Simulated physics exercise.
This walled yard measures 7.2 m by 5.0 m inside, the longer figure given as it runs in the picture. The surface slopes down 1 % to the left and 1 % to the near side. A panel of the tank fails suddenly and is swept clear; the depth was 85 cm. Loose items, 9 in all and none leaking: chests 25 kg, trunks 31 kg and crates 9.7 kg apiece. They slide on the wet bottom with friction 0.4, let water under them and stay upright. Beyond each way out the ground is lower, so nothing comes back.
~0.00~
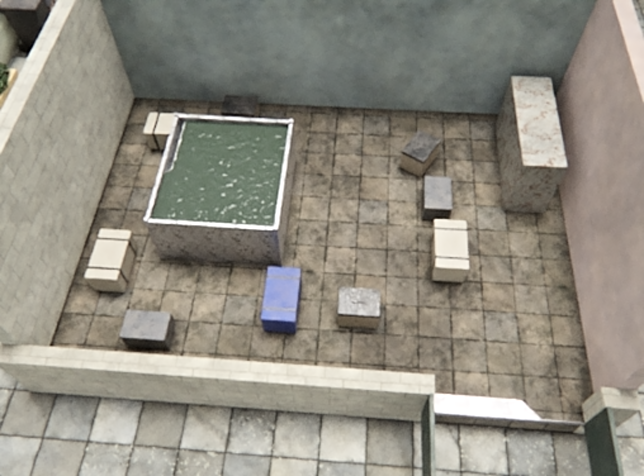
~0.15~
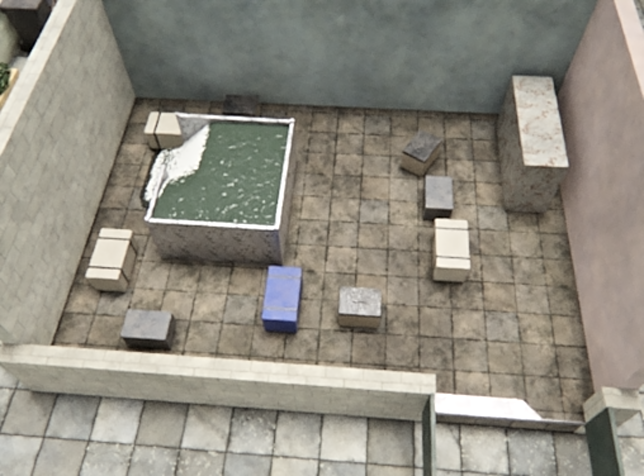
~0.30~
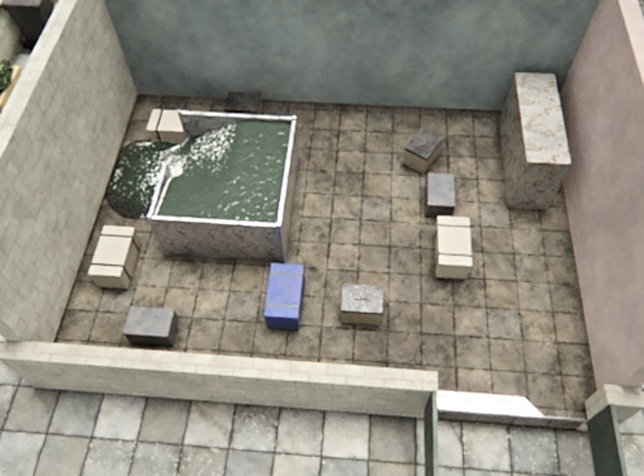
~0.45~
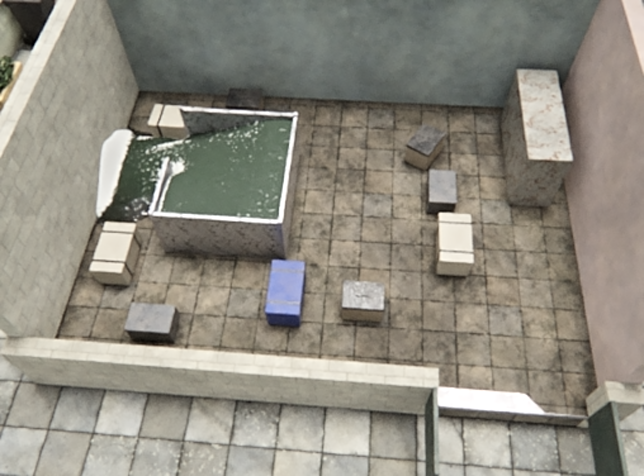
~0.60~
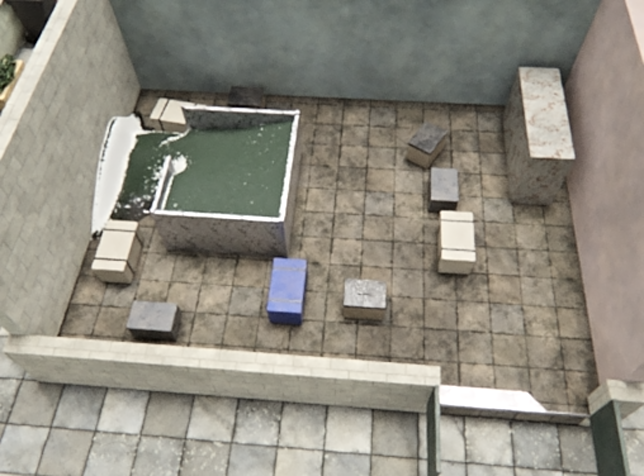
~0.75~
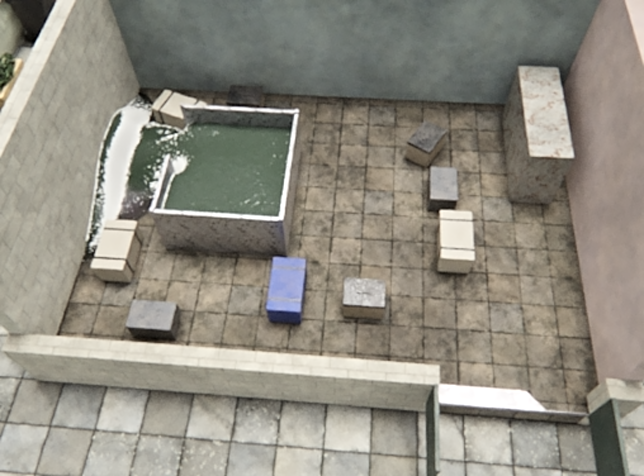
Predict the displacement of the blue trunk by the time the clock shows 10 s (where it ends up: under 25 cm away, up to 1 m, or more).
Blue trunk is nudged along.
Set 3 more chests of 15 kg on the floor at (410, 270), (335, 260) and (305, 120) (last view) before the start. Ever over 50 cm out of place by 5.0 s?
In turn: Less, short of it, more.
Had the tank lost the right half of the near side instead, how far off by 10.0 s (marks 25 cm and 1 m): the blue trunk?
In that case the blue trunk ends far away.
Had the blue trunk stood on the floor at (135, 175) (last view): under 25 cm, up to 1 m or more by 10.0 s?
It gets carried off.
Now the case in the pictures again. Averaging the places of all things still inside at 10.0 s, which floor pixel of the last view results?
At about (391, 247).
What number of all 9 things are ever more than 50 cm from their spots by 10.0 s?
I count 7.
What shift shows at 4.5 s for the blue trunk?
About 20 cm.
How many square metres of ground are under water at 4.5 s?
About 31 m2.
After 2.0 s the blue trunk is near (287, 283), 0.0 m from its start, aground; 0 of 9 are out; 1 afloat.
After 4.5 s the blue trunk is near (302, 281), 0.2 m from its start, aground; 0 of 9 are out; 2 afloat.
After 7.0 s the blue trunk is near (328, 270), 0.6 m from its start, aground; 0 of 9 are out; 1 afloat.
After 10.0 s the blue trunk is near (314, 266), 0.4 m from its start, afloat; 1 of 9 are out; 3 afloat.
